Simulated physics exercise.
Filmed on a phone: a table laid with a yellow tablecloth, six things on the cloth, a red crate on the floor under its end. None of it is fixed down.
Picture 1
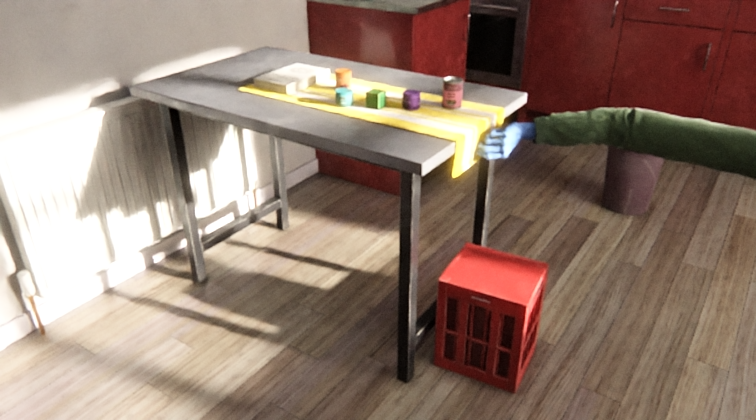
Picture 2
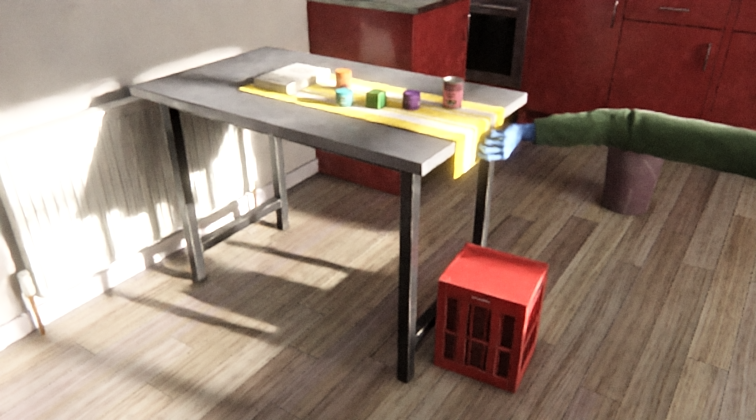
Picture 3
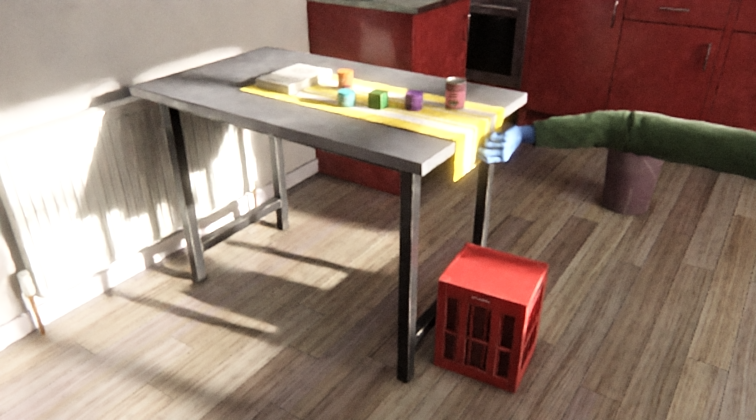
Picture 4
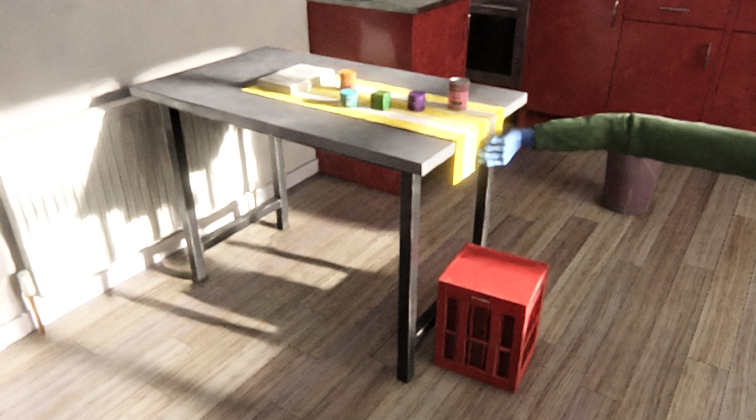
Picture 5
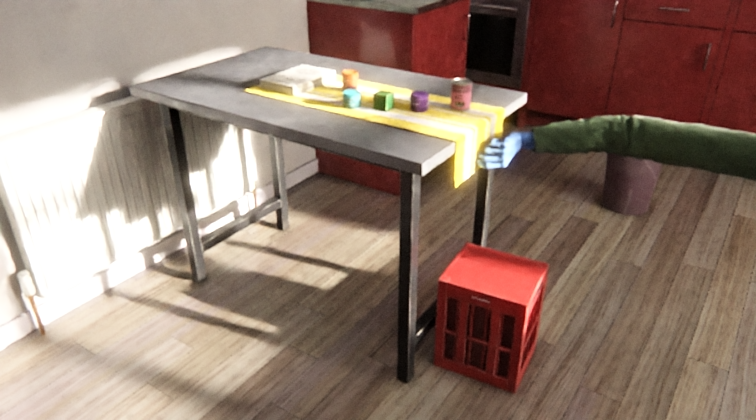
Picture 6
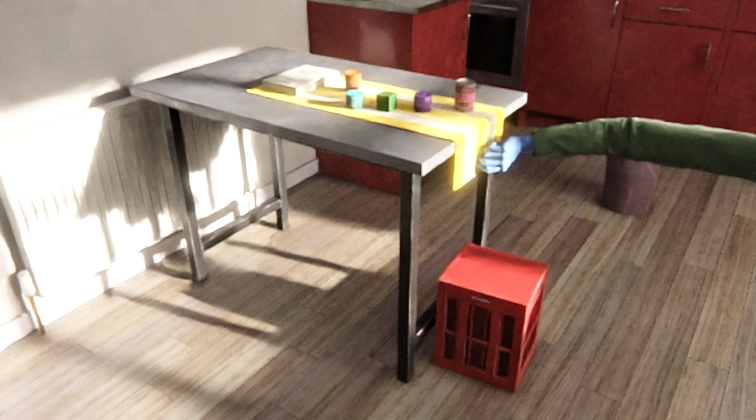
A yellow cloth on a grey table slides slightly toward the near right end, drawn down by a blue-gloved hand at its hanging edge. The pink can and the small purple, green, turquoise and orange pots shift a little rightward with it, still upright on the tabletop, while the red crate below stays still.
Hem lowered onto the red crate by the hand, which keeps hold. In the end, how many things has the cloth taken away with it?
The tally of dropped things is three.
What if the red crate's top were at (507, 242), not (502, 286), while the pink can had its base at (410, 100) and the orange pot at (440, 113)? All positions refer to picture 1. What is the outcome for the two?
The pink can? Safe. The orange pot? Lost.
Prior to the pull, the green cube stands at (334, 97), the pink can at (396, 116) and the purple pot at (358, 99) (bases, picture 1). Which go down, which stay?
As for the green cube, it stays aboard; the pink can goes off; the purple pot stays aboard.
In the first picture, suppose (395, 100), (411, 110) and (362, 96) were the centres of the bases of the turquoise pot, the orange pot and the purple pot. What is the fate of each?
Turquoise pot: Off; orange pot: Off; purple pot: Still on.
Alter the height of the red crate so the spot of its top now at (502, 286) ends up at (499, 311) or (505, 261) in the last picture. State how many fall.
Then 4, then 2.
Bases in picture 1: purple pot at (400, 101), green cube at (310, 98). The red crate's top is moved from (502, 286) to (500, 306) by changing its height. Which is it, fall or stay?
The purple pot is lost, the green cube stays put.
Soon after, hem near (476, 208); pink can gone.
After that, hem near (475, 248); pink can and purple pot gone.
In the end, hem on the crate; pink can, purple pot and green cube gone. The table loses three.
